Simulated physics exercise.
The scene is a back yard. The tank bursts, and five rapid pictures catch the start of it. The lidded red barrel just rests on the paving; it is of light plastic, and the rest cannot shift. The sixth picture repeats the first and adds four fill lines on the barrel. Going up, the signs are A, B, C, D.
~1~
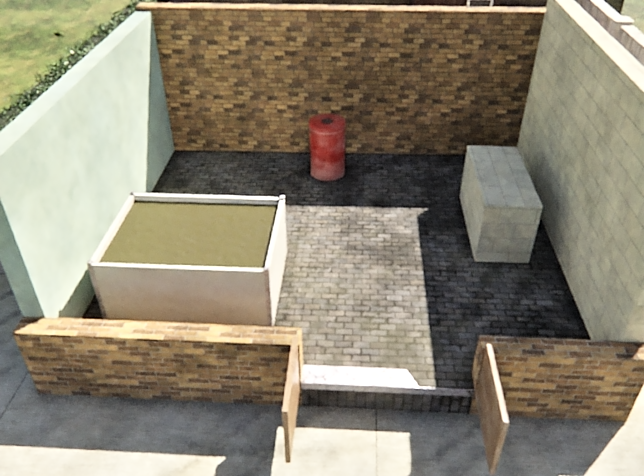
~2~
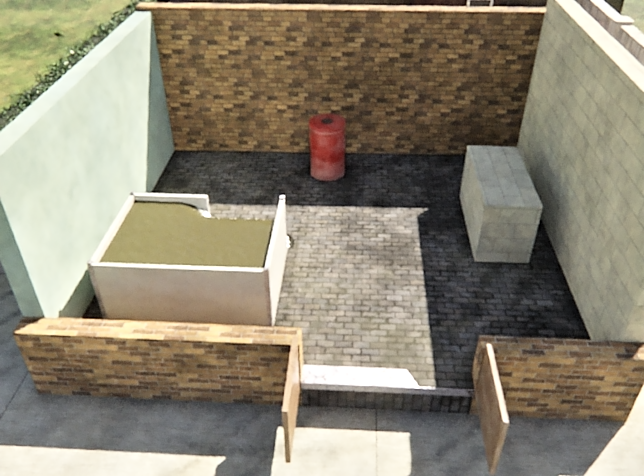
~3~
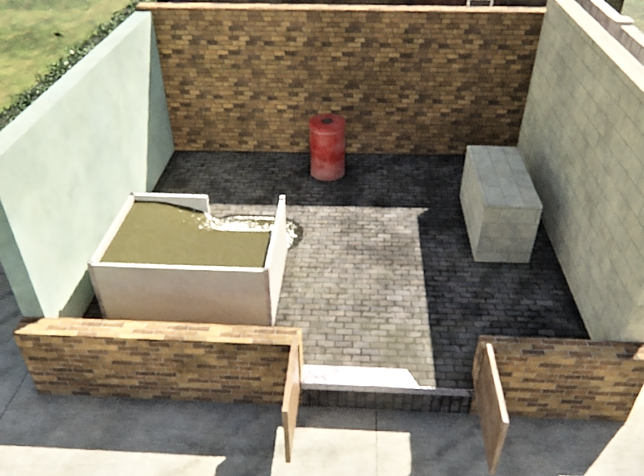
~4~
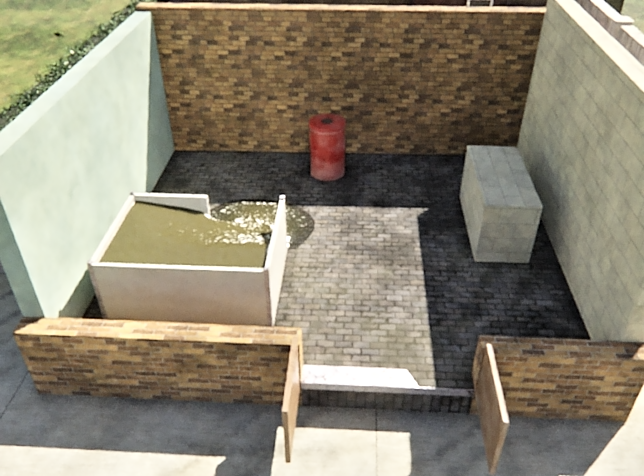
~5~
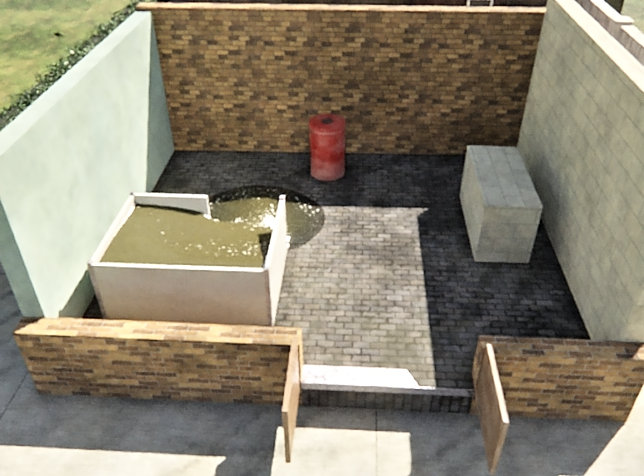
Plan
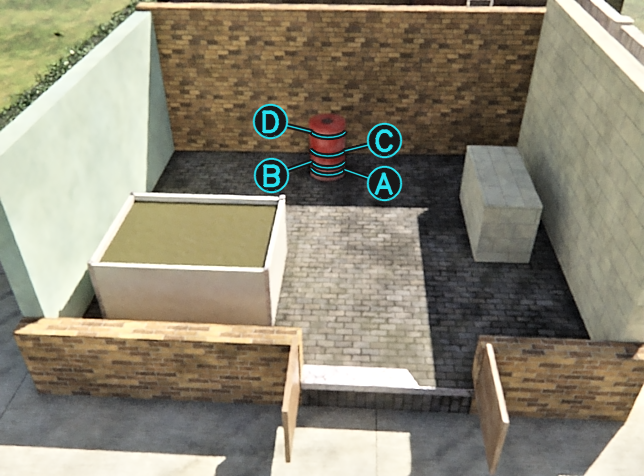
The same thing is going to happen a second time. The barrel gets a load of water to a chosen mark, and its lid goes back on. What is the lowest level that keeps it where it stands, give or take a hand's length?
C is the one.
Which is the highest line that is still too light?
B it is.
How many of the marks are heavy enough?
Two of them.
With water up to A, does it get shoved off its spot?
Yes, it does.
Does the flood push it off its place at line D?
No.
On the marked copy, A at (327, 175); B at (327, 167); C at (327, 156); D at (327, 137); from the bottom up A, B, C, D.
With A, it is pushed about 5 times its own width away.
With B, it is pushed about its own width away.
With C, it does not move.
With D, it does not move.
